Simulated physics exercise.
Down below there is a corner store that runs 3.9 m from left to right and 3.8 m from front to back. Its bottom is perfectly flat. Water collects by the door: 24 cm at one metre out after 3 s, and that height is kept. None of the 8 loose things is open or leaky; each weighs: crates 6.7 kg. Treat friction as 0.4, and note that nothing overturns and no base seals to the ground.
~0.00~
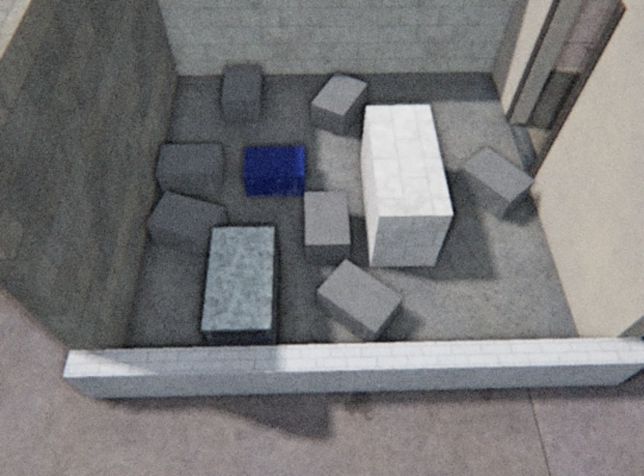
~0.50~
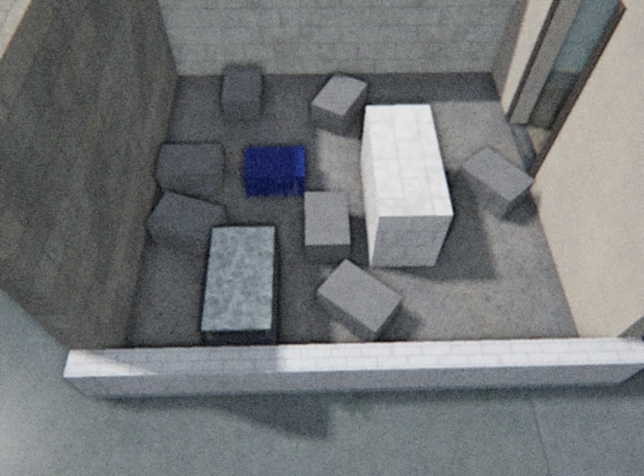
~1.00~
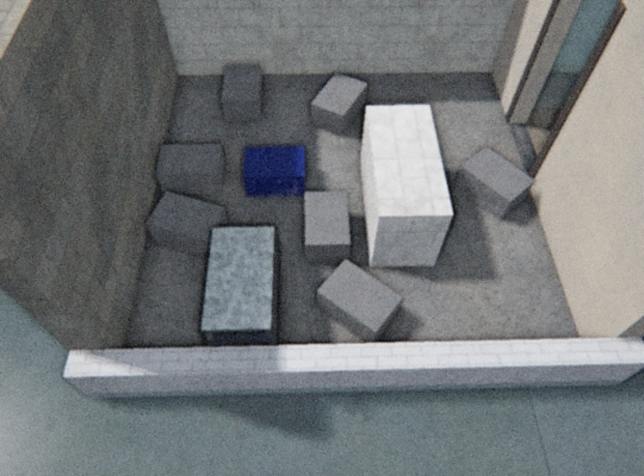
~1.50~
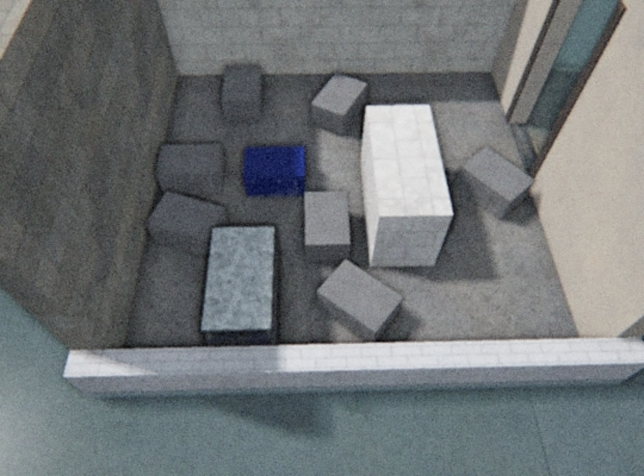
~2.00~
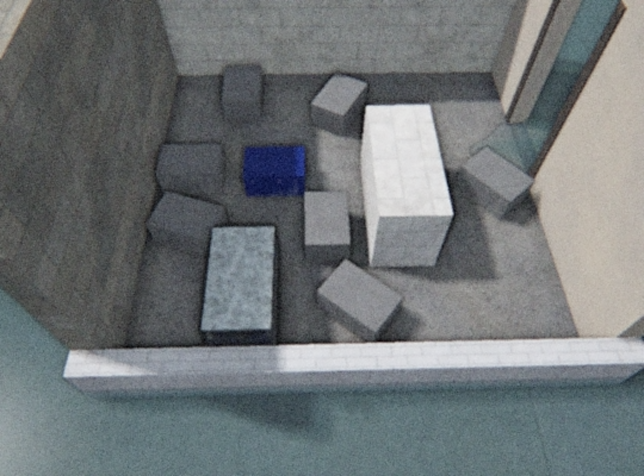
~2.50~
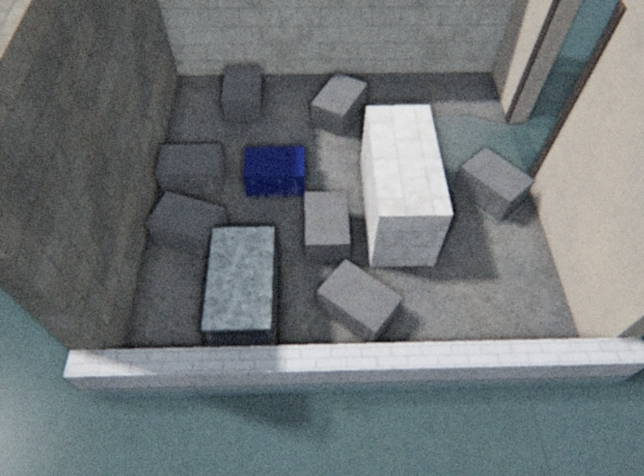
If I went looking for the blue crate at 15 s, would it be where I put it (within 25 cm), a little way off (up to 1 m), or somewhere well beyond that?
You would find it a little way off.
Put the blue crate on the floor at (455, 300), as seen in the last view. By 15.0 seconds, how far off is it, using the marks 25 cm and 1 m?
So it budges only slightly.
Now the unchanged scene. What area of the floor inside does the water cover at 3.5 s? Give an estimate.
Some 4.0 m2 of it.
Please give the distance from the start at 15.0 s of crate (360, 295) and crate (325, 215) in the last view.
One is off by 80 cm, the other by 80 cm, in the order asked.
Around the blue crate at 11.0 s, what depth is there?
7 cm or so.
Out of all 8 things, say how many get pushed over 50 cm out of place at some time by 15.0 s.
The tally stands at 8.
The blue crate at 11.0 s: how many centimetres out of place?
Around 60 cm from the start by that time.
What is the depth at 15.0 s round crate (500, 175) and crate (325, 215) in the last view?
First roughly 10 cm, second roughly 14 cm.
After 3.5 s the blue crate is near (274, 161), 0.0 m from its start, aground; 0 afloat.
After 6.8 s the blue crate is near (275, 162), 0.0 m from its start, aground; 3 afloat.
After 11.0 s the blue crate is near (265, 119), 0.6 m from its start, afloat; 8 afloat.
After 15.0 s the blue crate is near (312, 176), 0.5 m from its start, afloat; 8 afloat.
